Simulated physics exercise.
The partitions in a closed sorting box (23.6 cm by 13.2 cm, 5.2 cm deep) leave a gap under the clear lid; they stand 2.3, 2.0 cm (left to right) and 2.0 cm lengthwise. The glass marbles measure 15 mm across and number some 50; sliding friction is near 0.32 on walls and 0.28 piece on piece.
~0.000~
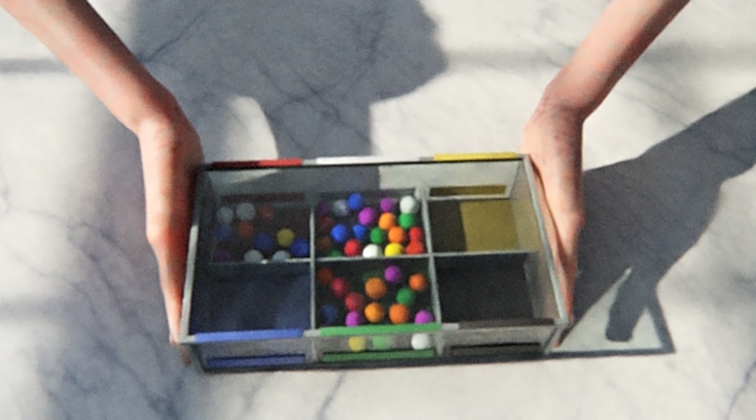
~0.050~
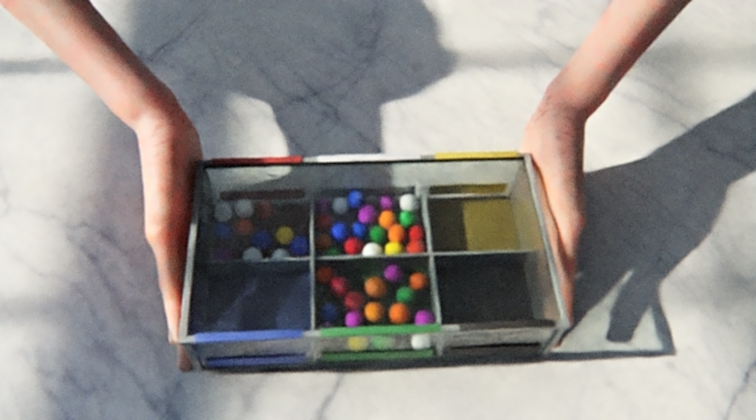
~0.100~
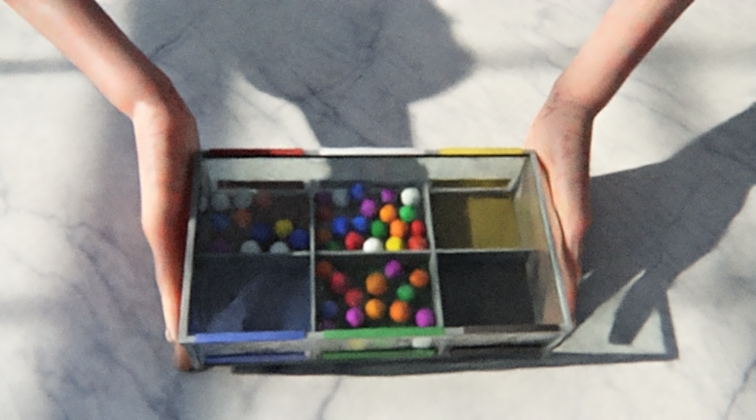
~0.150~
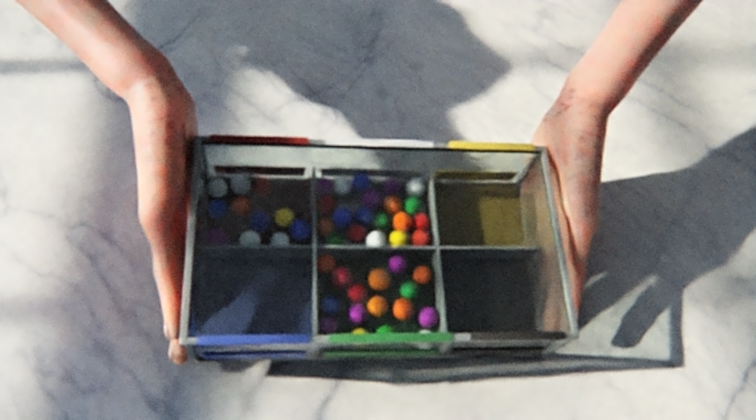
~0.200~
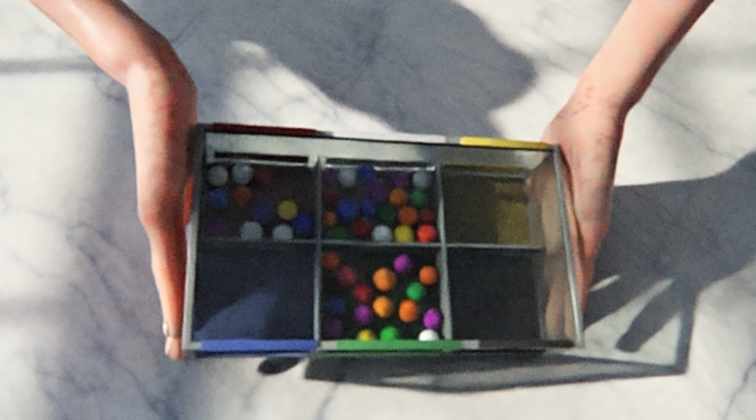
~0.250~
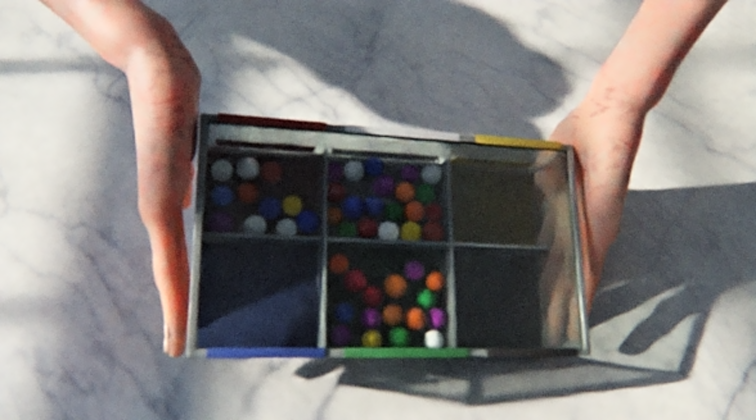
A clear, divided box holding small multicoloured balls tilts steadily between two hands above a pale marbled surface, its top coming round to face the viewer, while the balls stay grouped in three compartments and its shadow shifts.
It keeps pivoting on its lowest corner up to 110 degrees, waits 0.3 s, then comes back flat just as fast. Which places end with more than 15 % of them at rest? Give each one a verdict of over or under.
Red - under; blue - under; green - over; yellow - under; white - under; black - over.
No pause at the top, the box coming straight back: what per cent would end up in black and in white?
Result - black: 60 %; white: 0 %.
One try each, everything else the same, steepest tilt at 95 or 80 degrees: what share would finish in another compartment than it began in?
80 and 45 %.
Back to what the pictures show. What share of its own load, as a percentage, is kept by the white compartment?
0 per cent, roughly.
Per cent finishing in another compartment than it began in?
About 85 %.
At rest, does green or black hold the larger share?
Result: Black has more.
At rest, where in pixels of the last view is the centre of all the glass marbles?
Once everything settles, the centre is around (470, 313).
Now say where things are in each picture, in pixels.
The first picture shows box tilt 0 degrees, front corners at (188, 338) and (561, 320); red 25 %, green 35 %, white 45 %.
The second picture shows box tilt 1 degrees, front corners at (187, 338) and (562, 322).
The third picture shows box tilt 5 degrees, front corners at (187, 337) and (565, 326), lowest corner right front.
The fourth picture shows box tilt 11 degrees, front corners at (188, 339) and (571, 333), lowest corner right front.
The fifth picture shows box tilt 18 degrees, front corners at (191, 343) and (578, 341), lowest corner right front.
The sixth picture shows box tilt 24 degrees, front corners at (195, 350) and (583, 350), lowest corner right front; red 25 %, green 35 %, white 45 %. The box's pace is about 125 degrees a second.
Then, at 1.16 s, tilt 110 degrees; blue 5 %, green 45 %, black 50 %.
After 1.77 s, tilt 57 degrees; green 30 %, black 70 %.
After 2.43 s, tilt 0 degrees; green 30 %, black 70 %.
In the end, at 3.3 s, red 0 %, blue 0 %, green 30 %, yellow 0 %, white 0 %, black 70 %.
